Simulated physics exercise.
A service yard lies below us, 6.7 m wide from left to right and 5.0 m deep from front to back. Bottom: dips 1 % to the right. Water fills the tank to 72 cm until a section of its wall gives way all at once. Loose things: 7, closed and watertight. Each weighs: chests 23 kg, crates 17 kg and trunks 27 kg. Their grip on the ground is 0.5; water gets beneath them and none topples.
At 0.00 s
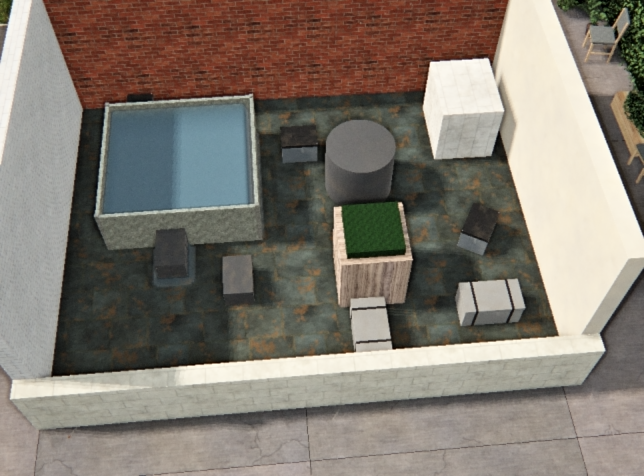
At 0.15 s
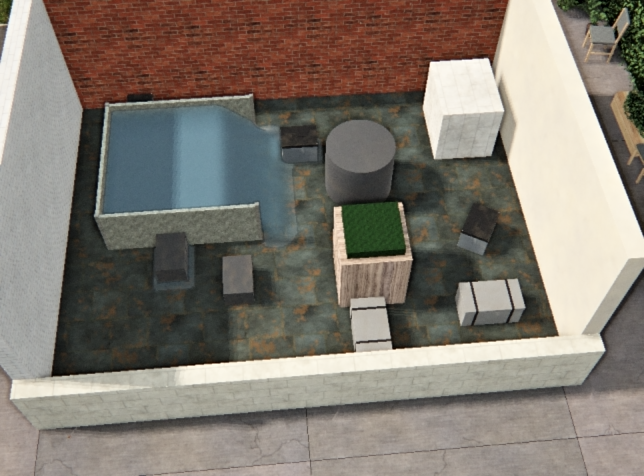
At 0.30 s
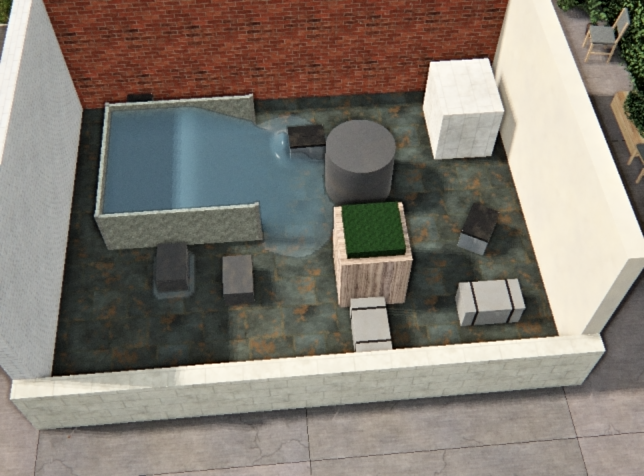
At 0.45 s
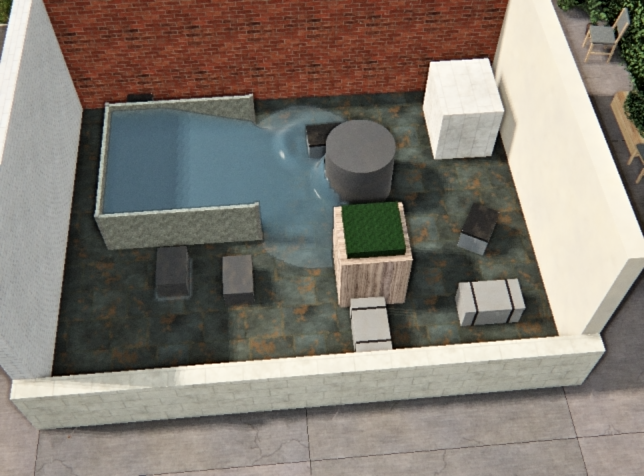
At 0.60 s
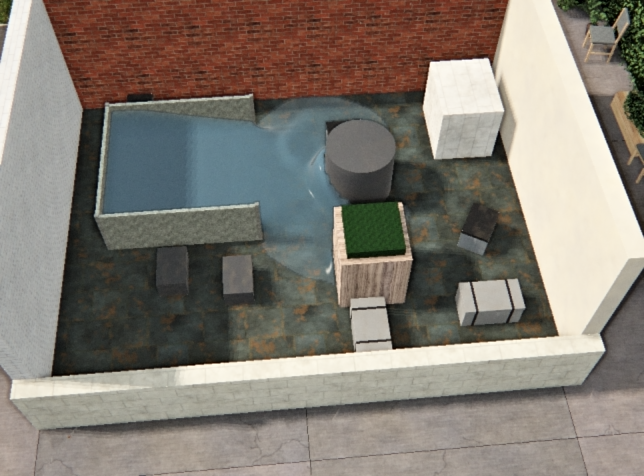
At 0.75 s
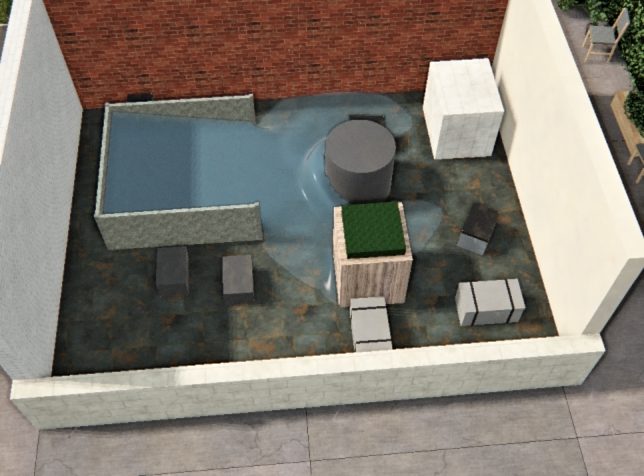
Water pours from a walled pool across the yard and pushes a dark chest right.
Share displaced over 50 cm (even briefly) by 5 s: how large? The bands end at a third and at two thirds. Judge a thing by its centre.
Result: The central band.
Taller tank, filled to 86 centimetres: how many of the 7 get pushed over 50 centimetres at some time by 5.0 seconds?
In that case the number is 4.
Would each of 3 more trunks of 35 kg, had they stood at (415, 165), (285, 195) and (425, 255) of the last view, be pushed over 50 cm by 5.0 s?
The first comes out beyond the limit, the second beyond the limit, the third beyond the limit.
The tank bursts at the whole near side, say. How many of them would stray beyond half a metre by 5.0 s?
Then 6.
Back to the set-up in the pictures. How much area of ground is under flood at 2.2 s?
Wet area: Approx. 19 m2.
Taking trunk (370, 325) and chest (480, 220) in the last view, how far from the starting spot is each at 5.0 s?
Shifts in order: 30 cm; 200 cm.
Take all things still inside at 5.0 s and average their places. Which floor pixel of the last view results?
Near (324, 280).
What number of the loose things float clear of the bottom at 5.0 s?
4.
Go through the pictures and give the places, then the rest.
In the first frame, a chest at (299, 136), on the bottom; a crate at (170, 247) rests on the ground; water covers 4.2 m2; 0 of 7 have shifted.
In the second frame, a chest at (299, 136), on the bottom; a crate at (170, 251), on the bottom, 6 cm from its start; water covers 5.3 m2; 1 of 7 have shifted.
In the third frame, a chest at (306, 135) rests on the ground, 12 cm from its start; a crate at (171, 261), on the bottom, 17 cm from its start; 6.8 m2 under water; 2 of 7 have shifted.
In the fourth frame, a chest at (325, 134) rests on the ground, 41 cm from its start; a crate at (171, 265), on the bottom, 23 cm from its start; water covers 8.0 m2; 2 of 7 have shifted.
In the fifth frame, a chest at (345, 130), on the bottom, 72 cm from its start; a crate at (171, 265), on the bottom, 24 cm from its start; water covers 9.3 m2; 2 of 7 have shifted.
In the sixth frame, a chest at (367, 125) rests on the ground, 108 cm from its start; a crate at (171, 265), on the bottom, 24 cm from its start; 10.6 m2 under water; 2 of 7 have shifted.
After 1.1 s 1 of 7 are over 50 cm from their spots; 0 afloat.
After 2.2 s 2 of 7 are over 50 cm from their spots; 1 afloat.
After 3.5 s 2 of 7 are over 50 cm from their spots; 2 afloat.
After 5.0 s 3 of 7 are over 50 cm from their spots, and 3 have been at some point; 4 afloat.
